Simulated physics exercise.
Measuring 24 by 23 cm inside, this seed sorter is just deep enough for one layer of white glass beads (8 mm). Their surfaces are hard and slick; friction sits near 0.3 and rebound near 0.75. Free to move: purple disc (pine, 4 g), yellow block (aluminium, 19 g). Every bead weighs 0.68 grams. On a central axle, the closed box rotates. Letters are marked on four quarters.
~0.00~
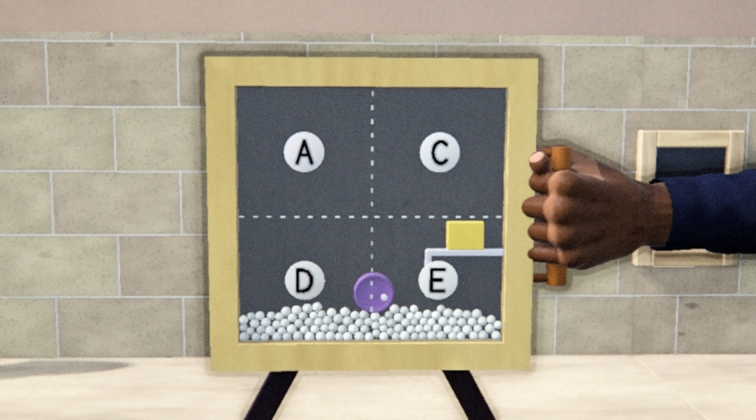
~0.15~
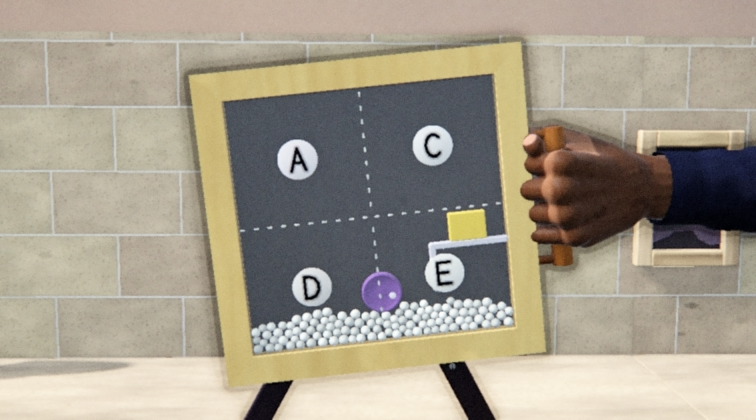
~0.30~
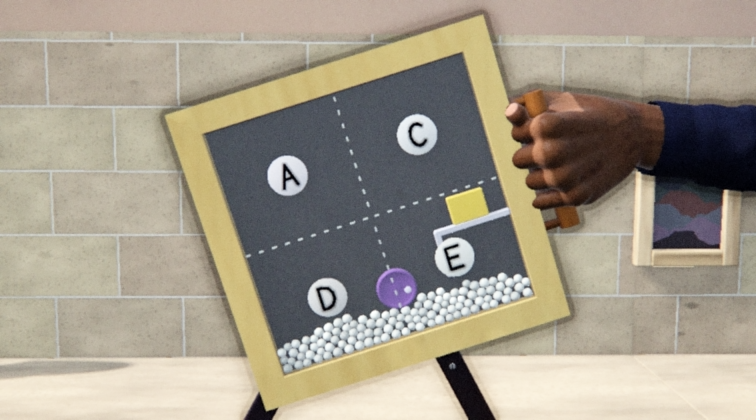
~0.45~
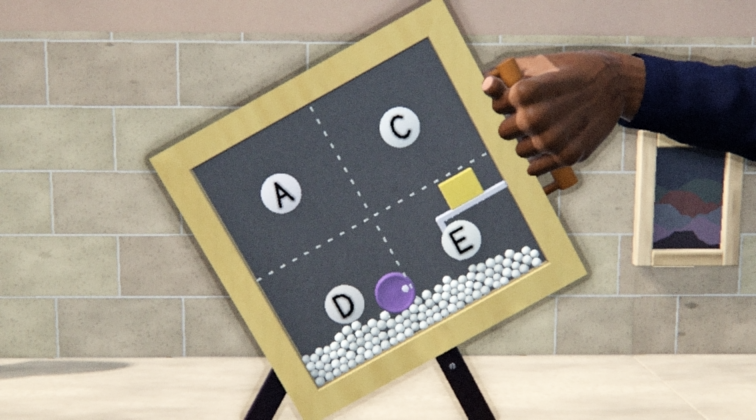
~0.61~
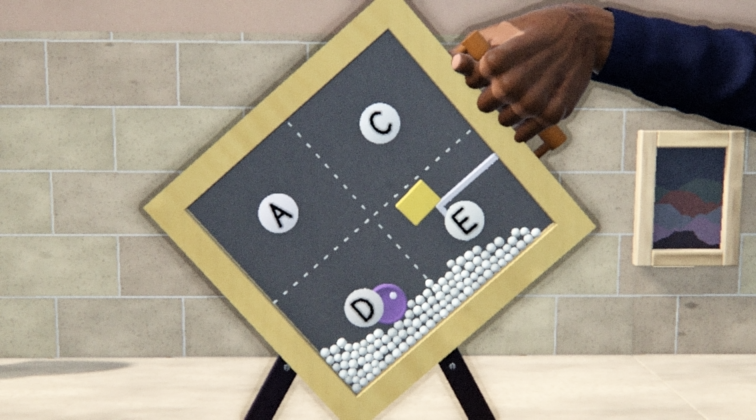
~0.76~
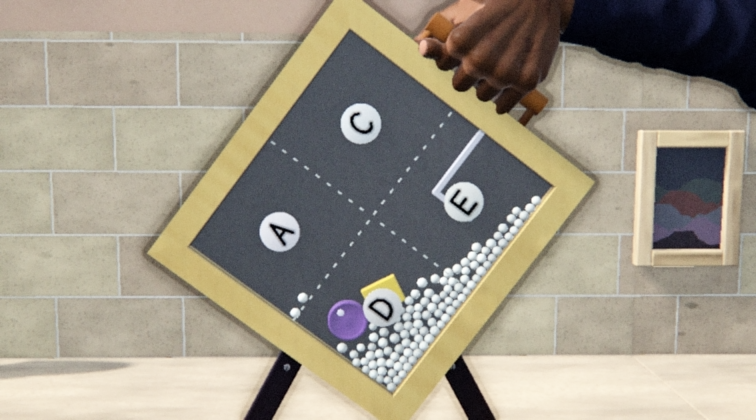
In front of a tiled wall, a hand turned a framed box anticlockwise by its handle; the white beads and purple disc shifted, then the yellow block slid off its ledge and dropped among the beads.
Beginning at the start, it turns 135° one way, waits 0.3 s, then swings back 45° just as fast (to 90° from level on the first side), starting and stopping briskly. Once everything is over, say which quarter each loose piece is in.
Purple disc - A, yellow block - A.
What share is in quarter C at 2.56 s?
Around 0 percent.
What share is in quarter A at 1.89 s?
It works out at about 60 percent.
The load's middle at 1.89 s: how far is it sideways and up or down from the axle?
5 cm right, 8 cm below.
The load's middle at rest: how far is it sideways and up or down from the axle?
About 1 cm left and 9 cm below.
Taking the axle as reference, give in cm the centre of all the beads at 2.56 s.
Right: About 2 cm; below: About 9 cm.
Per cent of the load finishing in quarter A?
Share: Approx. 60 %.
After 1.89 s, it stands 135° anticlockwise; the beads' middle is 5 cm right of and 8 cm below the centre; A 60 %, D 40 %; purple disc in A; yellow block in A.
After 2.56 s, it stands 112° anticlockwise; the beads' middle is 2 cm right of and 9 cm below the centre; A 65 %, D 35 %; purple disc in A; yellow block in A.
After 2.92 s, it stands 90° anticlockwise; the beads' middle is 2 cm left of and 9 cm below the centre; A 65 %, D 35 %; purple disc in A; yellow block in A.
All still by 3.8 s, it stands 90° anticlockwise; A 60 %, C 0 %, D 40 %, E 0 %; purple disc in A; yellow block in A.
